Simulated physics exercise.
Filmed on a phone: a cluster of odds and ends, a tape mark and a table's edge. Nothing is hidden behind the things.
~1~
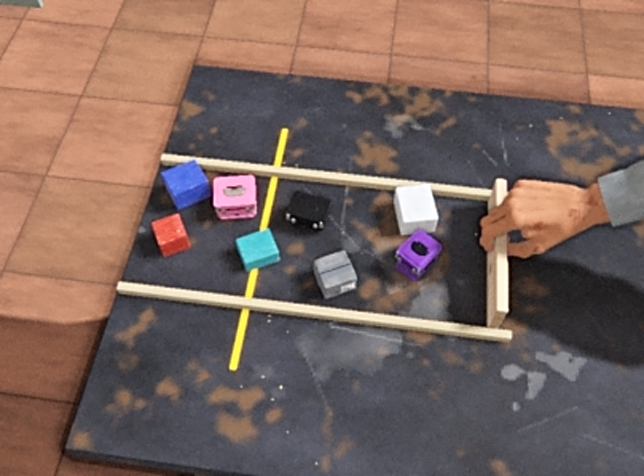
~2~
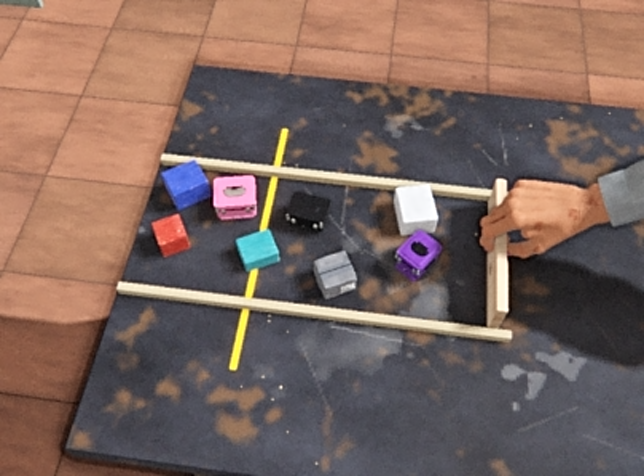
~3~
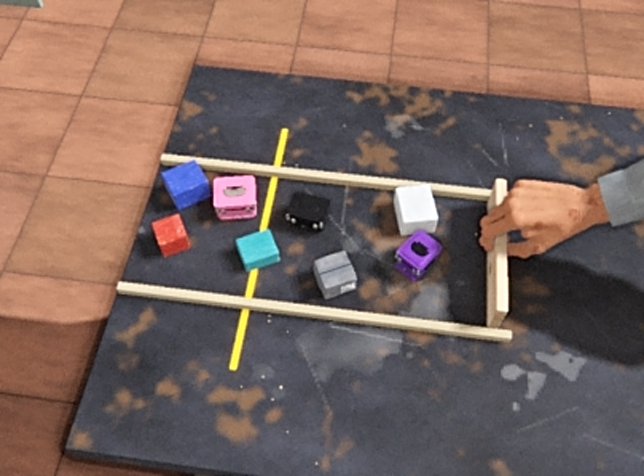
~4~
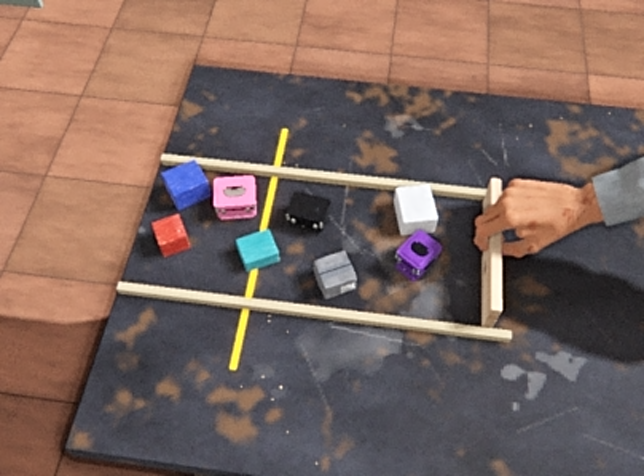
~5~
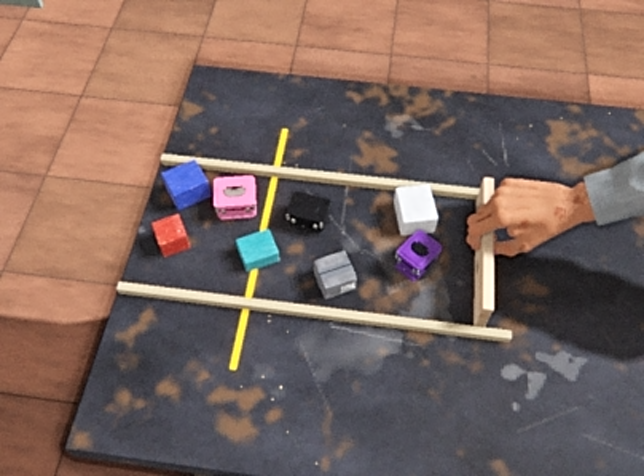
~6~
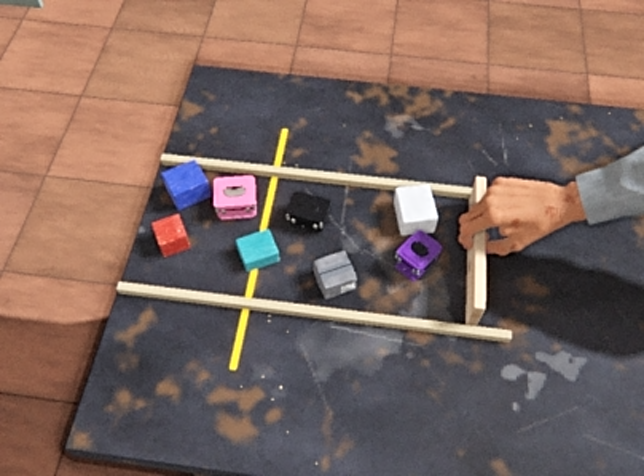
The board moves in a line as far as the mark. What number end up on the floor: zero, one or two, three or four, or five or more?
The number that fall off is zero.
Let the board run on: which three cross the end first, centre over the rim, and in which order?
They are the blue block, the red block, the pink case.
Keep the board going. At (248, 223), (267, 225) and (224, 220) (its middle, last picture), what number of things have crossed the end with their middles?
It would be 0, 0 and 1.
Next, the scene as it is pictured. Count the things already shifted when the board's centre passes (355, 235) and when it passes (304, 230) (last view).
The counts are 4 and 7.
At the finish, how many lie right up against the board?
That makes 3.
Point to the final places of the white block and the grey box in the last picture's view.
First (254, 189), then (234, 279).
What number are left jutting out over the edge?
1 of them.
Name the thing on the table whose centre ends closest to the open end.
Foremost is the blue block.
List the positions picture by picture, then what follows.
The first frame shows red block (171, 236); blue block (187, 185); pink case (236, 198); board (497, 252); tape (262, 236).
The second frame shows blue block (187, 185); grey box (335, 275).
The third frame shows pink case (236, 198); turquoise block (258, 251).
The fourth frame shows red block (171, 236); black case (309, 213).
The fifth frame shows blue block (187, 185); board (484, 250).
The sixth frame shows red block (171, 236); blue block (187, 185); pink case (236, 198); board (476, 250); tape (262, 236).
A little later, none off yet; red block at rest near (171, 236); blue block at rest near (187, 185); pink case at rest near (236, 198).
When it is over, the number that fall off is zero.
